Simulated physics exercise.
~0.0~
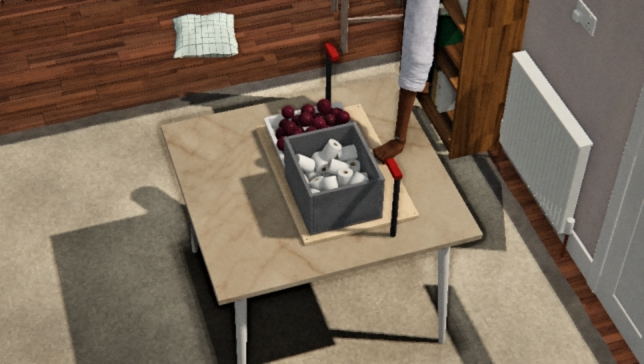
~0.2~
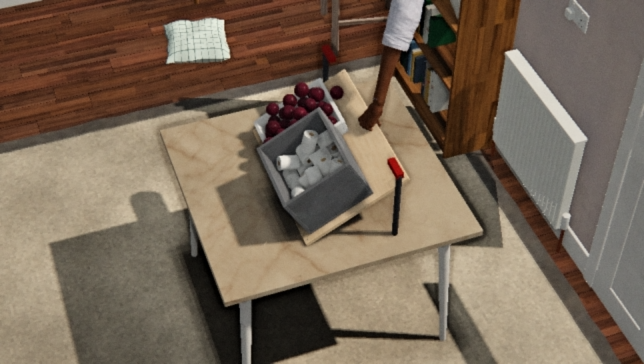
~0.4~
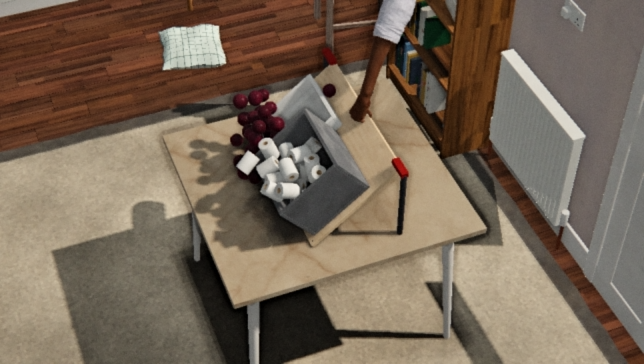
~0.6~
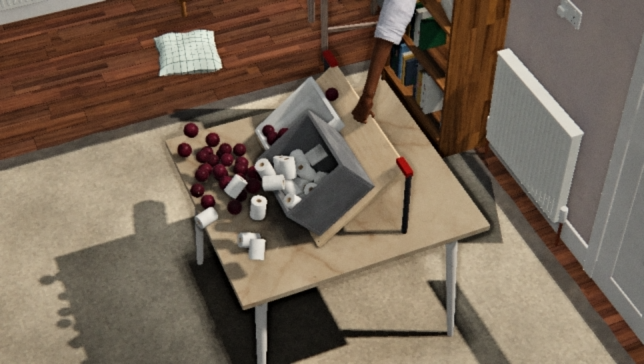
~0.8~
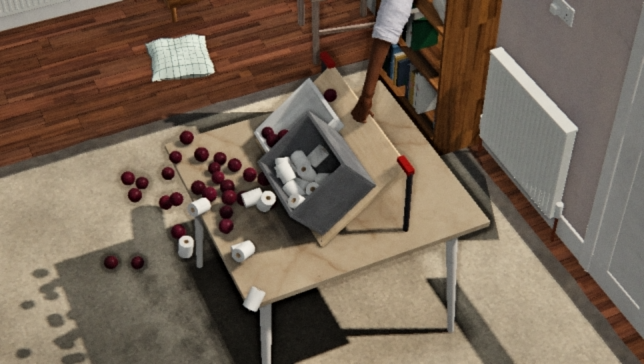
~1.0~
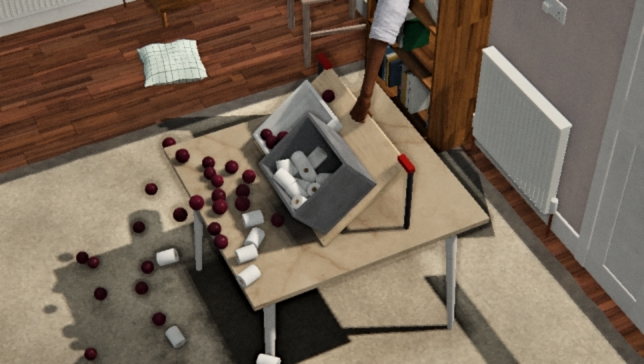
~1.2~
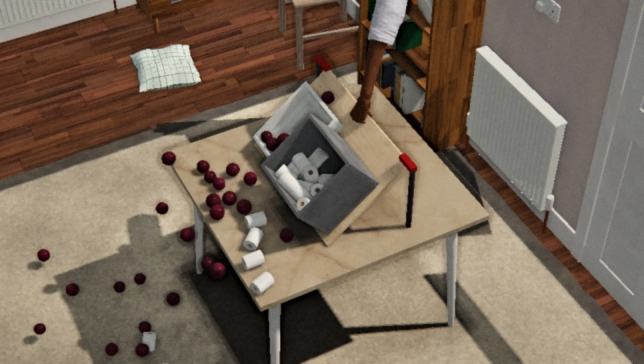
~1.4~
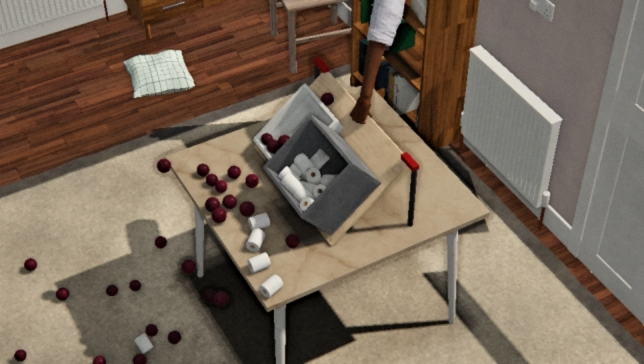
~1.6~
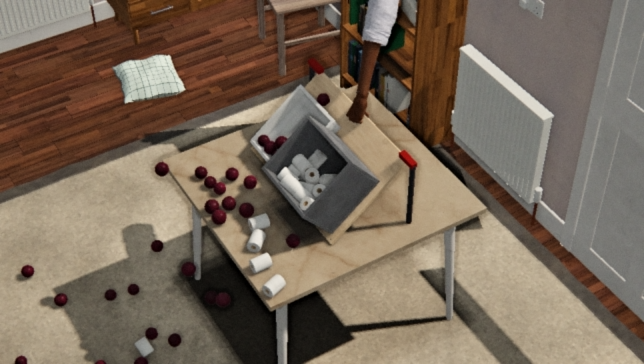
In this clip, a hand tilts a hinged board carrying a grey crate of white paper rolls and a white crate of red onions, spilling pieces leftward across the table and onto the floor, until the board is held tilted with most rolls still inside but most onions out.
